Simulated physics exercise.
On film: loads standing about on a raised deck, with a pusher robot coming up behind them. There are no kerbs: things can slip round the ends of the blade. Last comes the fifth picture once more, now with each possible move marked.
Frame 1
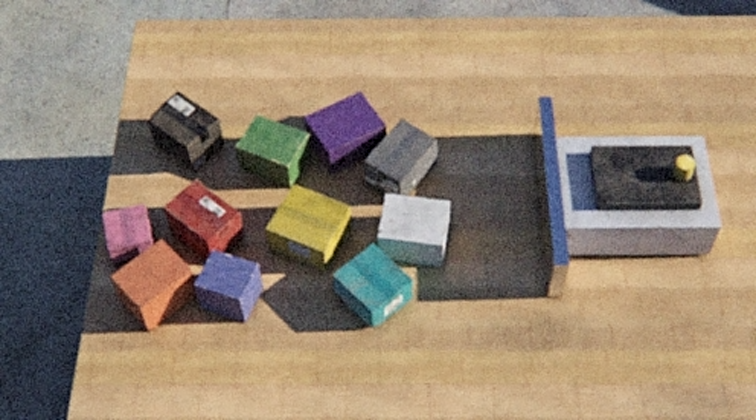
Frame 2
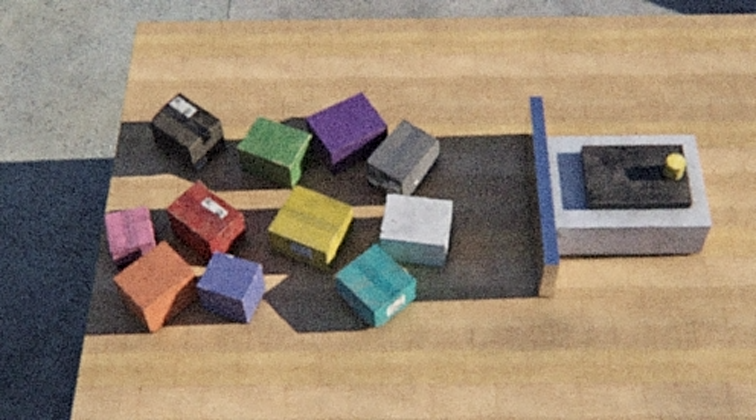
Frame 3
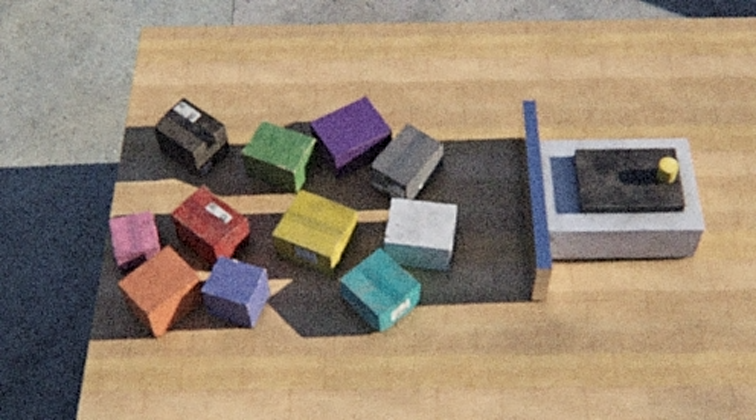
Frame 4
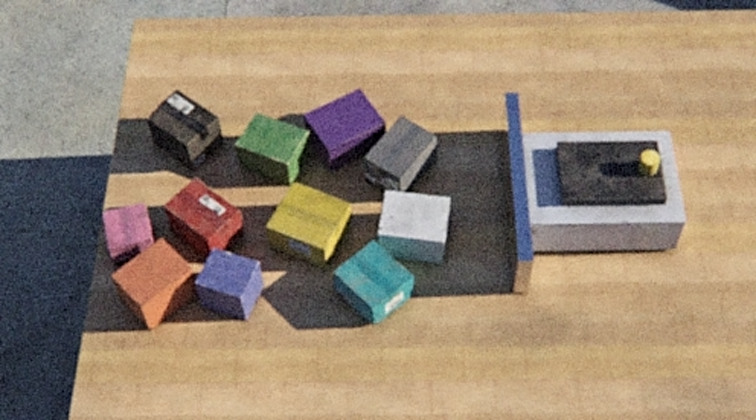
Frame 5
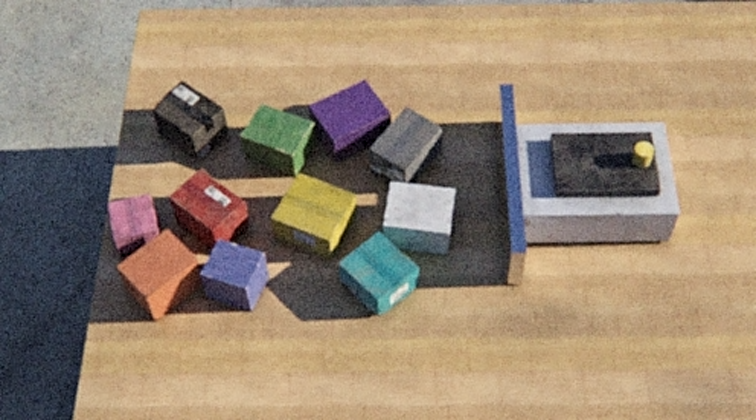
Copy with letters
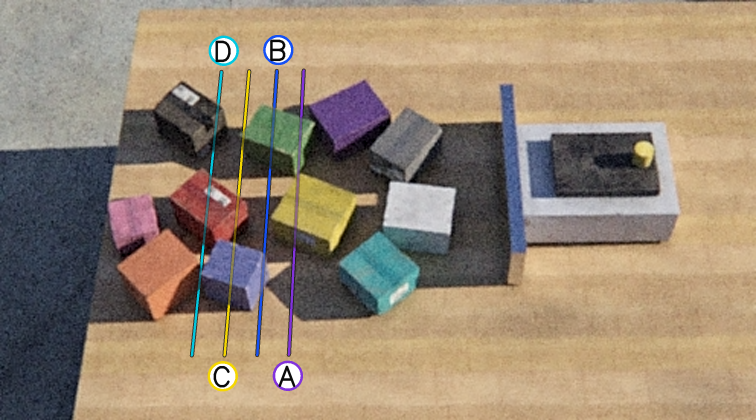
A pusher robot with a wide blue blade creeps left across a wooden deck toward a loose cluster of colourful boxes. It steadily narrows the gap but touches none of them, and the boxes stay where they are while the view shakes slightly.
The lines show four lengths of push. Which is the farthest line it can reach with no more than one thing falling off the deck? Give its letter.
It can go as far as B.
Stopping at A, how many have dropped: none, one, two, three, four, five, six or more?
By then, one.
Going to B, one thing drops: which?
The pink box goes over.
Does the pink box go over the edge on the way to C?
Yes.
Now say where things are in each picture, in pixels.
The first picture shows purple crate (346, 132); red box (205, 223); blue crate (230, 286).
The second picture shows robot (628, 175); green crate (276, 152).
The third picture shows robot (620, 179); pink box (138, 244).
The fourth picture shows robot (602, 172); yellow box (310, 226).
The fifth picture shows robot (596, 163); black parcel (191, 121); white crate (419, 218); purple crate (351, 120).
On the marked copy, A at (297, 201); B at (268, 201); C at (238, 201); D at (208, 202).
Taking B. A third of the way, robot (506, 164); purple crate (340, 119); yellow box (310, 218).
Two thirds of the way, robot (419, 165); pink box (128, 227); red box (169, 205).
When it is over, robot (352, 166); pink box over the edge; red box (114, 198); one fallen.
As for the rest, A is within the limit but short; C drops two; D drops two.
